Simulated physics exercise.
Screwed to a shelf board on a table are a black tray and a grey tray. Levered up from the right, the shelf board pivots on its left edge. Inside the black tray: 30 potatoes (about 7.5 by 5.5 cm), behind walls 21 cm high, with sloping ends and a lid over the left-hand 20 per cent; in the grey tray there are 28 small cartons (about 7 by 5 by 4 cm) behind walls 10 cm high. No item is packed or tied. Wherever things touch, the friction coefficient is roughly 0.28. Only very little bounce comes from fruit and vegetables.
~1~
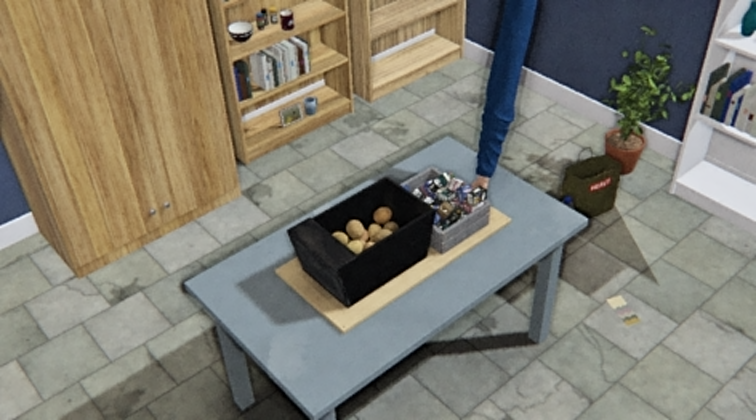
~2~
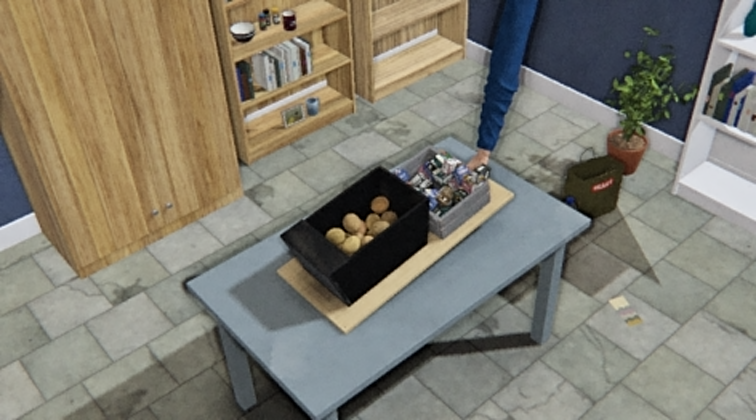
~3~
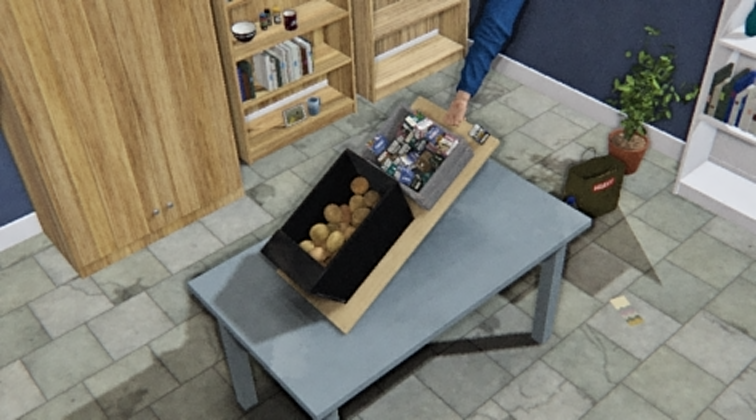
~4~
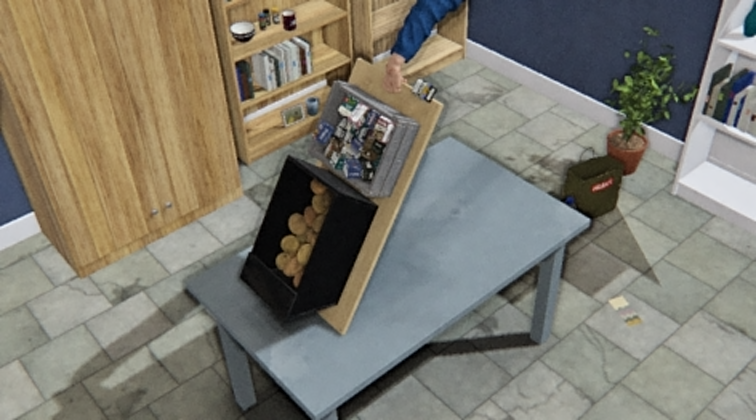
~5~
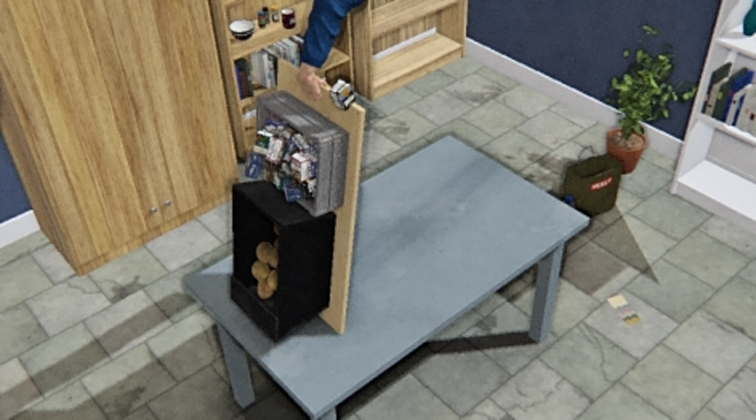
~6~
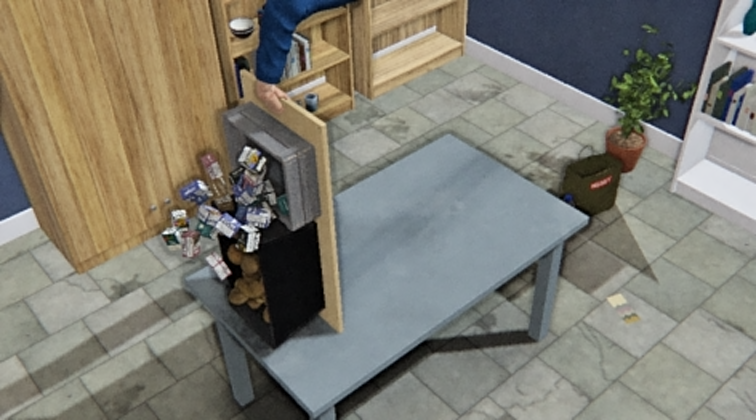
On a blue-grey table, a hand raised the right end of a board holding a black tray of potatoes and a grey tray of small cartons until it stood upright, and cartons tumbled out leftward.
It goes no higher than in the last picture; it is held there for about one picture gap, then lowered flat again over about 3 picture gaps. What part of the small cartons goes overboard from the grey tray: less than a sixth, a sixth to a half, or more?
Out of the grey tray go upwards of half of the small cartons.
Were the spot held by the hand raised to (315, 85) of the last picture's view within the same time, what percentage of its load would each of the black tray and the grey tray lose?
Black tray 20%, grey tray 90%.
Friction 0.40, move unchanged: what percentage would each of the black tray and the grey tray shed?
Black tray 30, grey tray 100 per cent.
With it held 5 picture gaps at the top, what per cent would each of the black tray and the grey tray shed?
In that case black tray 30, grey tray 100 per cent.
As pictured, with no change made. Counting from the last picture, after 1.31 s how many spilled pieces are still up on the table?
Piece count: Roughly 3.
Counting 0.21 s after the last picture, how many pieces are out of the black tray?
Black tray: About 8.
Then, 0.21 s after the last picture, tilt 90°; 8 of 30 out of the black tray and 28 of 28 out of the grey tray.
Then, 0.47 s after the last picture, tilt 40°; 10 of 30 out of the black tray and 28 of 28 out of the grey tray.
Then, 0.84 s after the last picture, tilt 0°; 11 of 30 out of the black tray and 28 of 28 out of the grey tray.
When it is over (1.31 s after the last picture), 11 of 30 out of the black tray and 28 of 28 out of the grey tray. Asked share, 28 of 28, 100 per cent.
